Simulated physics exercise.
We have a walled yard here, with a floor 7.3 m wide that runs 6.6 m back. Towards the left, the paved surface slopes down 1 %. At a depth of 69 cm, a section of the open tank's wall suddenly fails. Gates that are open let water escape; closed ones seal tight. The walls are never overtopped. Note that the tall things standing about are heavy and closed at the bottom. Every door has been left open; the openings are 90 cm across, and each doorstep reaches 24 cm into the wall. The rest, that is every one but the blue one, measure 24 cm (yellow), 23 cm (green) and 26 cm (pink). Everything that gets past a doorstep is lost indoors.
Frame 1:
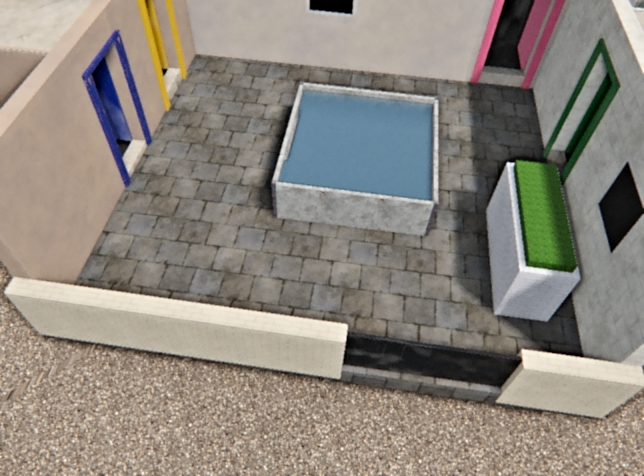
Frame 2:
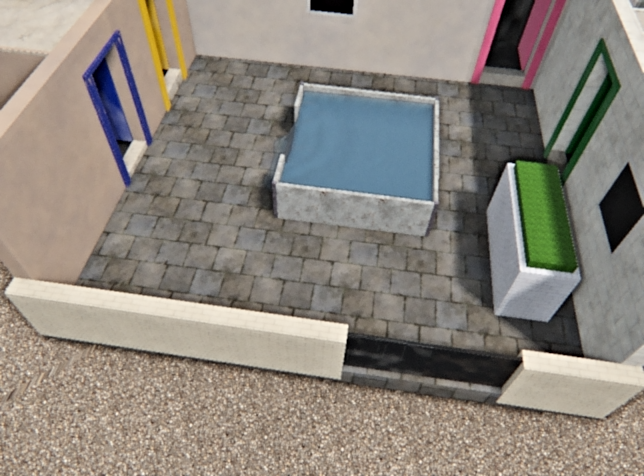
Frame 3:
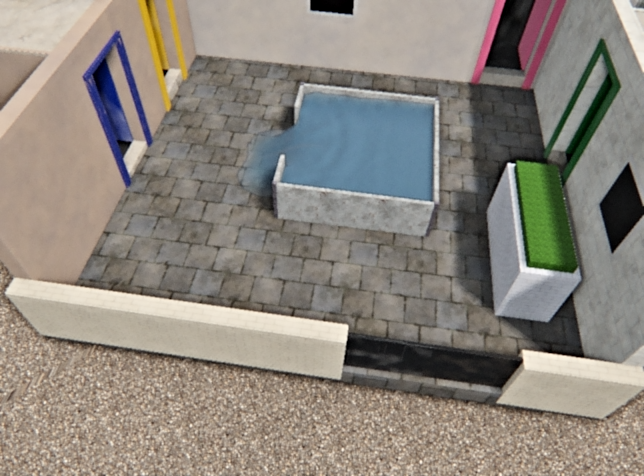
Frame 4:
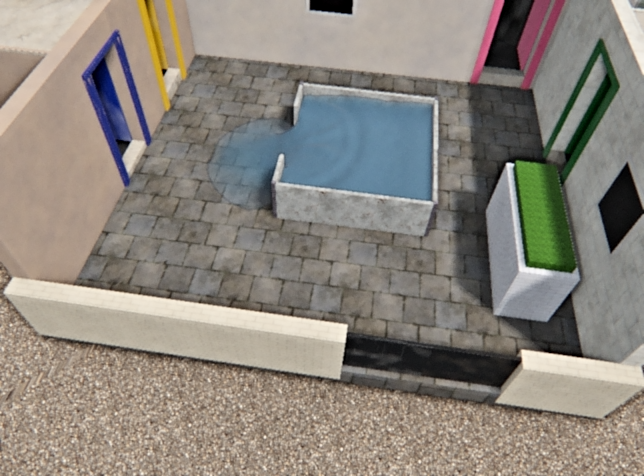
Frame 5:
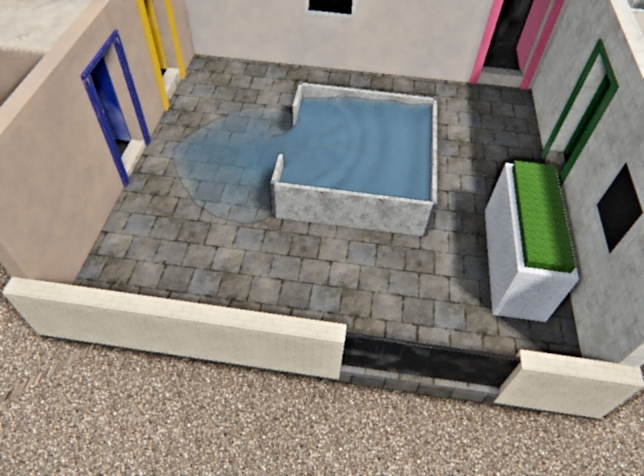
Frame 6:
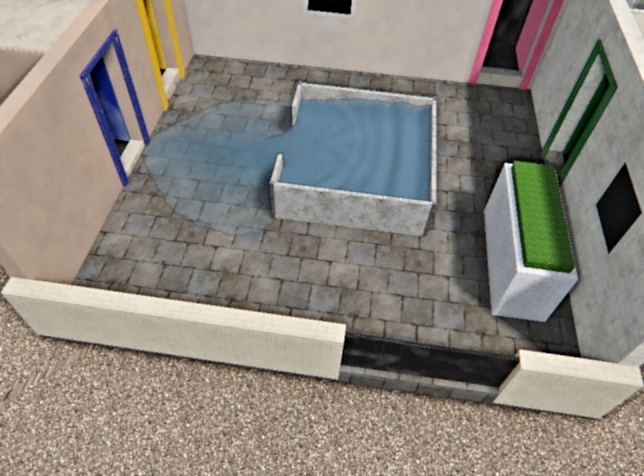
A walled courtyard paved in grey stone is seen from high above its low, pale front wall. Blue and yellow doorways stand on the left, a pink one at the back and a green one on the right, near a white block topped with green, around an open tank of blue water. A gap opens in the tank's left wall, and water pours out, fanning leftward across the paving while the camera stays still.
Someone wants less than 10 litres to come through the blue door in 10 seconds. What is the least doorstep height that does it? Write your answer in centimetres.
It needs to be around 36 cm high.
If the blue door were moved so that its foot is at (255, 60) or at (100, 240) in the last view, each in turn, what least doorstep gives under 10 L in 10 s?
Around 17 and 17 cm respectively.
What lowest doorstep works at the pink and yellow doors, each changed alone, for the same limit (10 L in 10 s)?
About 9.5 cm at pink and about 22 cm at yellow.
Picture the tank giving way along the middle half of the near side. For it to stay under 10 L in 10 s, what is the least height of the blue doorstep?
A minimum of about 6.0 cm.
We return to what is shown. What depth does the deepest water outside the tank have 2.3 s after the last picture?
38 cm.
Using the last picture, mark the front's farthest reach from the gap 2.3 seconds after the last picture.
At about (57, 313).
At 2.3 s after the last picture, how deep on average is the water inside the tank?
The average depth is some 35 cm.
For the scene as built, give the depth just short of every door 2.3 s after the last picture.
In cm - yellow: 22, blue: 31, green: 0, pink: 0.
Then, 0.7 s after the last picture water covers 25 % of the floor, deepest (42 cm) near (282, 160); 27 cm at the blue door, 74 litres in over its 12 cm doorstep.
Then, 2.3 s after the last picture water covers 35 % of the floor, deepest (38 cm) near (193, 57); 31 cm at the blue door, 325 litres in over its 12 cm doorstep.
Then, 9.3 s after the last picture water covers 100 % of the floor, deepest (14 cm) near (57, 313); 13 cm at the blue door, 515 litres in over its 12 cm doorstep.
At the blue door as built, the water peaked near 37 cm, 1.3 s after the last picture.
With a doorstep of 32.5 cm, 29 litres would have come in within the 10 s; with 44.5 cm, 0 litres. So under 10 litres takes about 36 cm.
